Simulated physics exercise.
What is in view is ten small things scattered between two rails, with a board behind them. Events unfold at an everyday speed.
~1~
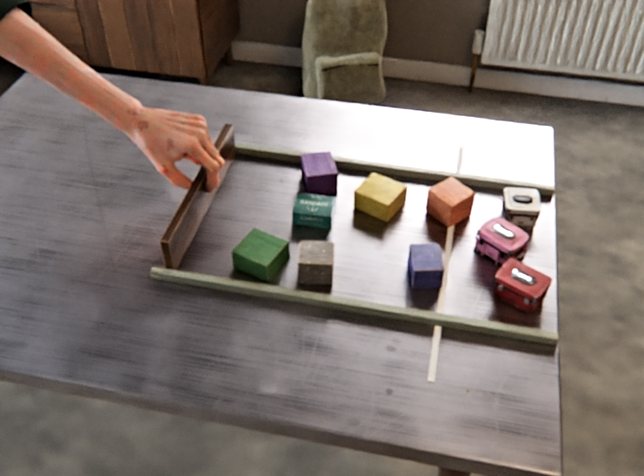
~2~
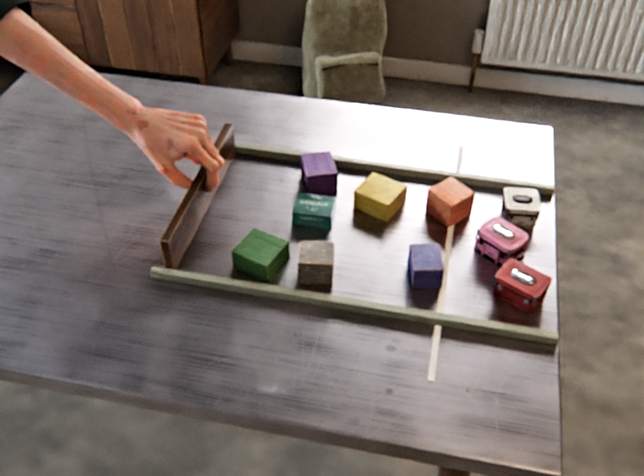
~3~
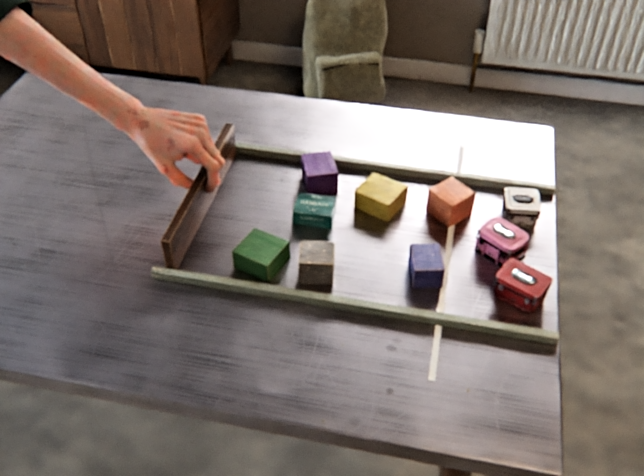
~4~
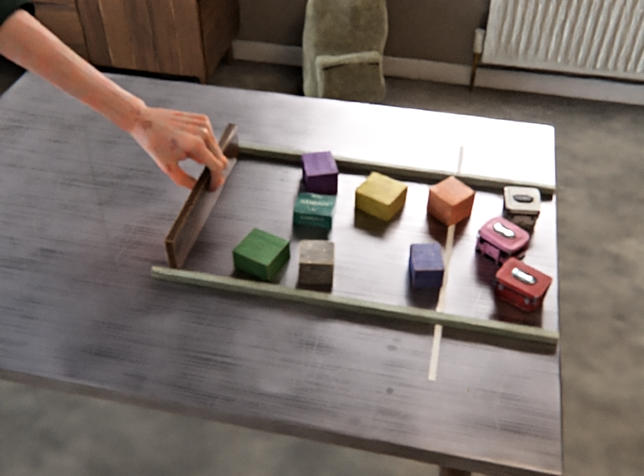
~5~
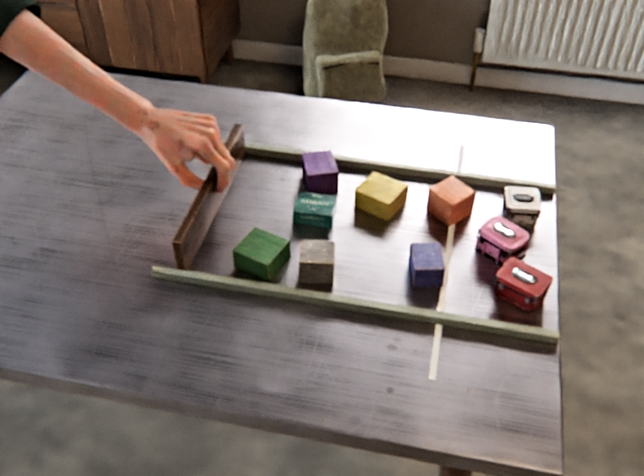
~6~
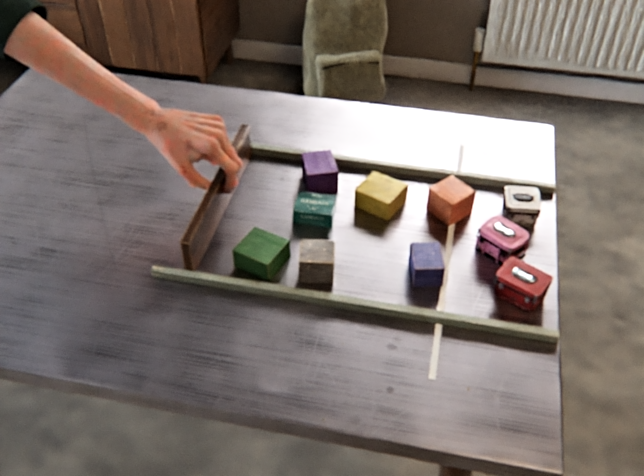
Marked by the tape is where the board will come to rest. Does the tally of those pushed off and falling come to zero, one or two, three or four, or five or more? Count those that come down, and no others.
It comes to one or two.
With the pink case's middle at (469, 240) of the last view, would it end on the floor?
From that start the object is safe.
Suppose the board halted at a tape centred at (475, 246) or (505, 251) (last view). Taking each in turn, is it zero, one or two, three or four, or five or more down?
Going place by place, the count is three to four; five or over.
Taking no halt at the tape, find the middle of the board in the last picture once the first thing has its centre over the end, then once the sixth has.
I'd say close to (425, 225), and after that close to (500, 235).
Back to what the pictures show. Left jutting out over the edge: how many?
2 overhanging.
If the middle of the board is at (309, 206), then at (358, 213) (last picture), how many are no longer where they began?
4 and 7.
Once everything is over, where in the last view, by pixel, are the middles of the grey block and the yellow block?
Final centres, in order: Near (508, 293), near (508, 212).
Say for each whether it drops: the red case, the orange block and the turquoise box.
Final state: Red case still on, orange block still on, turquoise box still on.
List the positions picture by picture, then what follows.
In the first frame, red case (521, 286); white case (520, 208); pink case (502, 243); board (202, 193); tape (449, 245).
In the second frame, white case (520, 208); orange block (450, 202).
In the third frame, pink case (502, 243); blue block (426, 266).
In the fourth frame, red case (522, 286); board (206, 192).
In the fifth frame, white case (521, 207); grey block (317, 262).
In the sixth frame, red case (522, 285); white case (521, 207); pink case (502, 241); board (220, 193); tape (450, 243).
A little later, none off yet; red case at rest near (522, 285); white case at rest near (521, 207); pink case at rest near (502, 241).
Next, none off yet; red case at rest near (522, 285); white case shifted about its own width near (554, 208); pink case at rest near (502, 241).
When it is over, the number that fall off is one or two; down, white case.
